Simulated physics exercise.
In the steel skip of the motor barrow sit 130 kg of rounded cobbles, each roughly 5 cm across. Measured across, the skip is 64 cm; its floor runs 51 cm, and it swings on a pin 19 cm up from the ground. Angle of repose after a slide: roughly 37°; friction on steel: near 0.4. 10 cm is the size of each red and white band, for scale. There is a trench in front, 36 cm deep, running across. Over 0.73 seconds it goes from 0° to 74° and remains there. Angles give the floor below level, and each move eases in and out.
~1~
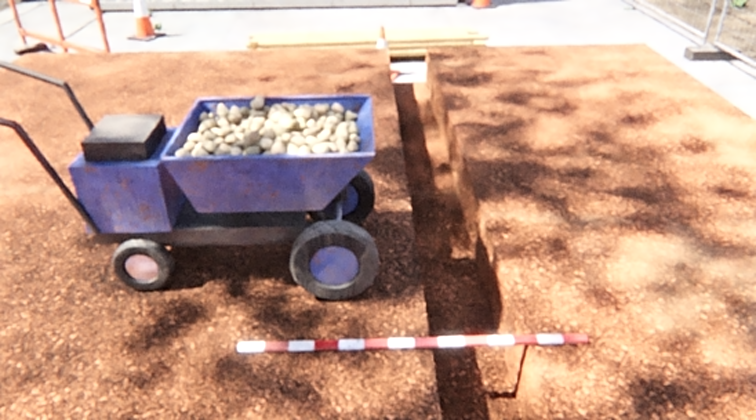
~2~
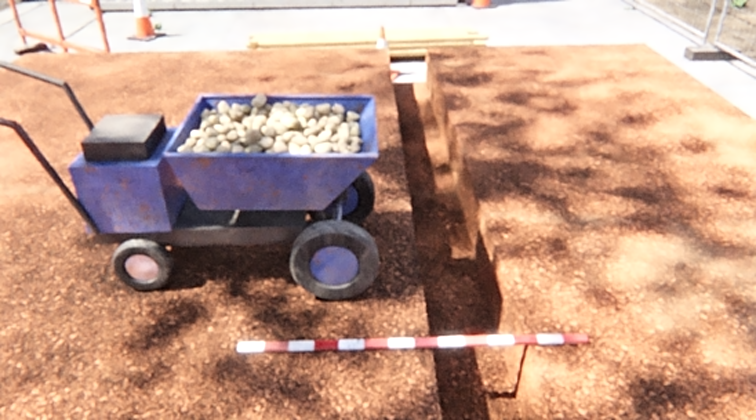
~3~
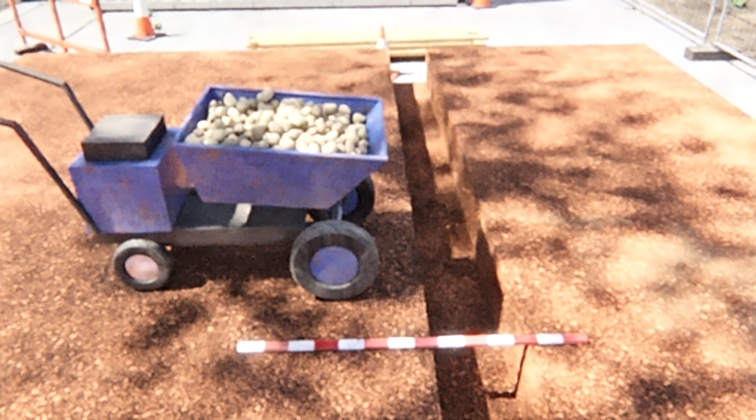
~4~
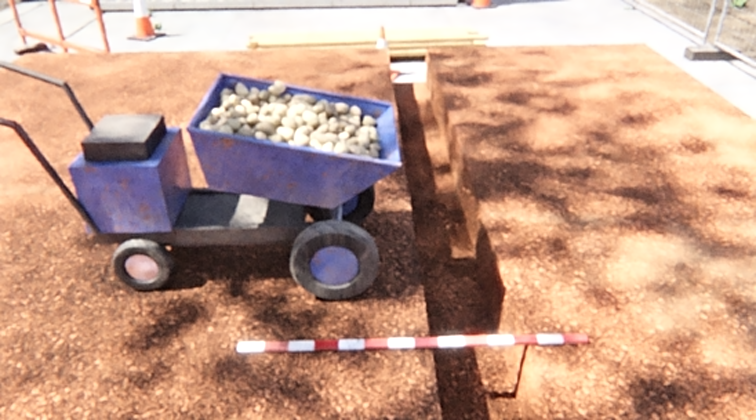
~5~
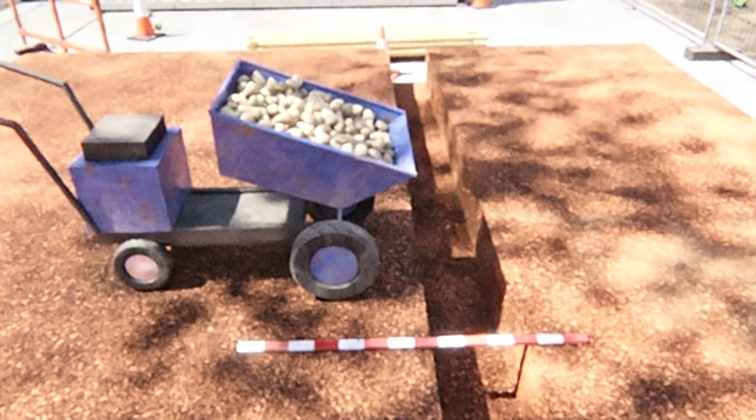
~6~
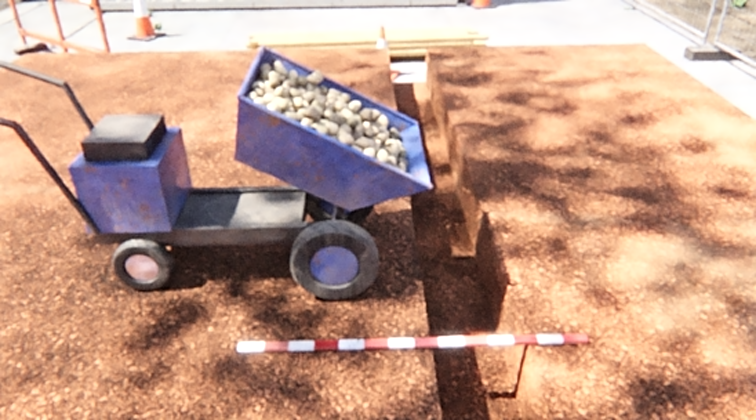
A blue motor barrow with black handles, an engine box at the left and a skip of pale rounded cobbles stands on sunlit, shadow-dappled reddish-brown ground, seen from slightly above and side-on. A narrow trench runs away to its right, with a red-and-white pole across the near end and cones behind. The skip tilts steadily rightward, its back rising and its lip lowering over the trench, while the cobbles ride inside and the camera stays still.
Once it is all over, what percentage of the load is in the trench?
Roughly 56 percent of the load is in the trench.
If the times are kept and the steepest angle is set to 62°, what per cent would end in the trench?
Trench share: Approx. 55%.
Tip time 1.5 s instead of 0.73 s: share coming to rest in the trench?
70 %.
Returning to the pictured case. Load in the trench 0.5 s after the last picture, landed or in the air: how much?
At that moment: Approx. 25 %.
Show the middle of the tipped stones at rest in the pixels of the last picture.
Their middle is at about (489, 291).
Then, 0.2 s after the last picture the floor is at 63°, 100 % in the skip; the foremost stones are at (454, 207).
Then, 0.5 s after the last picture the floor is at 74°, 55 % in the skip, 25 % in the trench, 20 % past the trench; the foremost stones are at (540, 253).
Then, 0.9 s after the last picture the floor is at 74°, 12 % in the skip, 44 % in the trench, 45 % past the trench; the foremost stones are at (689, 254).
Then, 2.8 s after the last picture the floor is at 74°, 0 % in the skip, 56 % in the trench, 44 % past the trench; the foremost stones are past the picture's edge.
